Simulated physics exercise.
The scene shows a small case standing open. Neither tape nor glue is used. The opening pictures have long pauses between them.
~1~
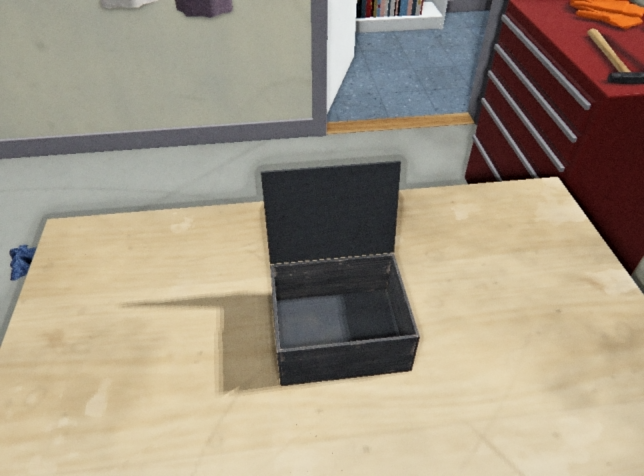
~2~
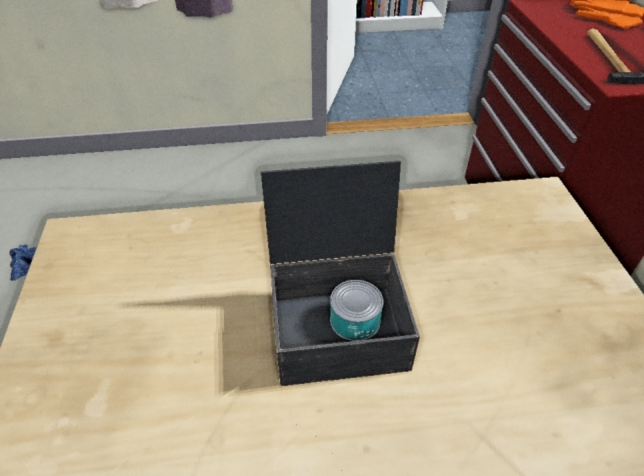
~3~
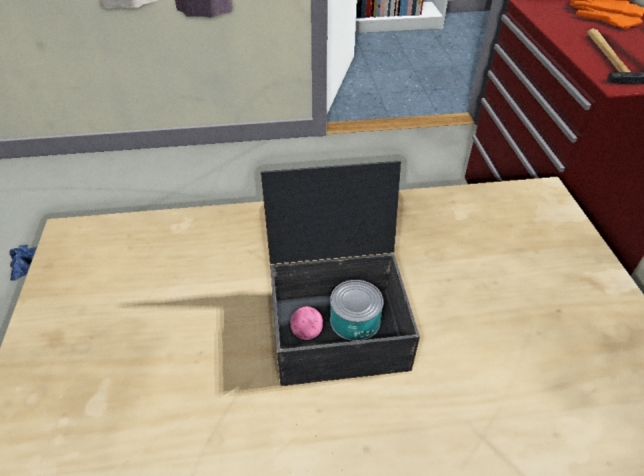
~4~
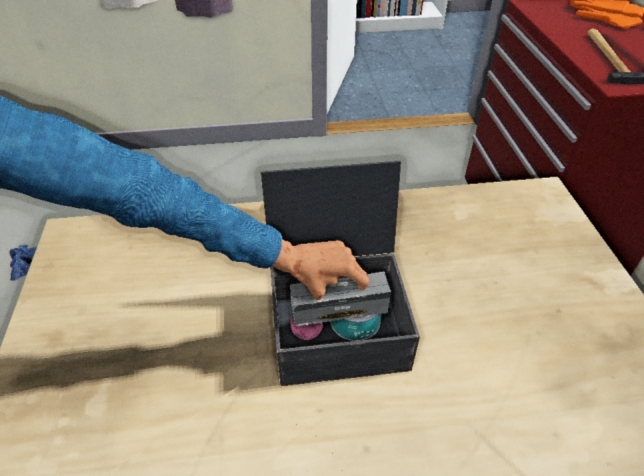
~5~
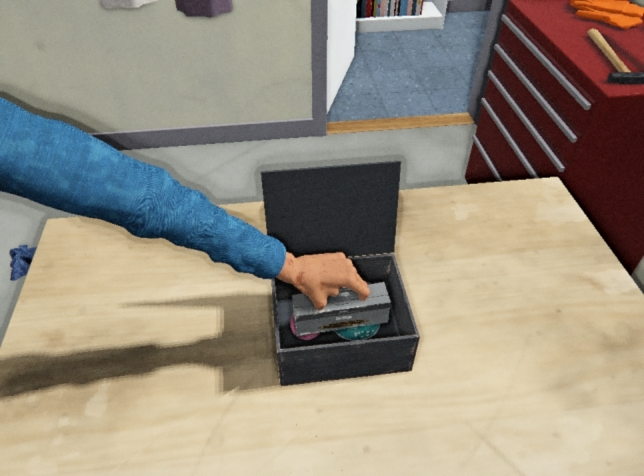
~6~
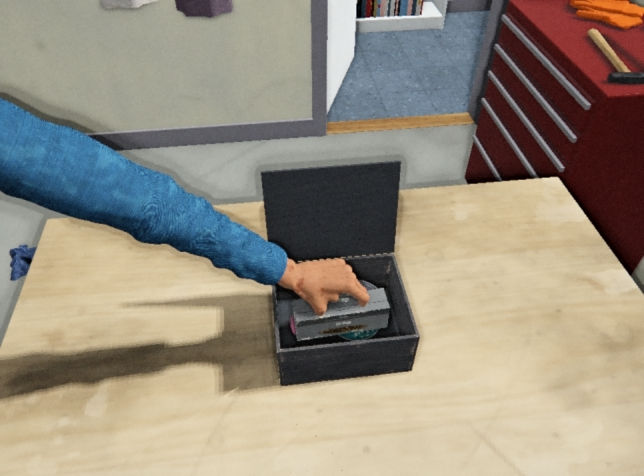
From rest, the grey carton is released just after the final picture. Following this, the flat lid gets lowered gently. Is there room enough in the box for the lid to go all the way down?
I reckon the lid comes to rest closed.
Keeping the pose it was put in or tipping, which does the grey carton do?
Simply put, it gets tilted.
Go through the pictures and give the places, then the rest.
The last thing is not in view yet, in the first frame.
The last thing is not in view yet, in the second frame.
The last thing is not in view yet; pink ball (307, 323), in the third frame.
Coming down; grey carton (340, 299), in the fourth frame.
Coming down; grey carton (341, 309), in the fifth frame.
In place under the hand; grey carton (341, 314), in the sixth frame.
Then, 0.90 s after the last picture, lid starting down; grey carton on its side near (345, 351).
Then, 1.60 s after the last picture, lid 57° above the rim; grey carton on its side near (345, 351); pink ball rolled a little.
Then, 1.90 s after the last picture, lid 21° above the rim; grey carton on its side near (345, 351); pink ball rolled a little.
At rest, lid shut; tipped over in the box, grey carton; the other 2 in place. Seen from the same camera at the end, grey carton near (345, 351).
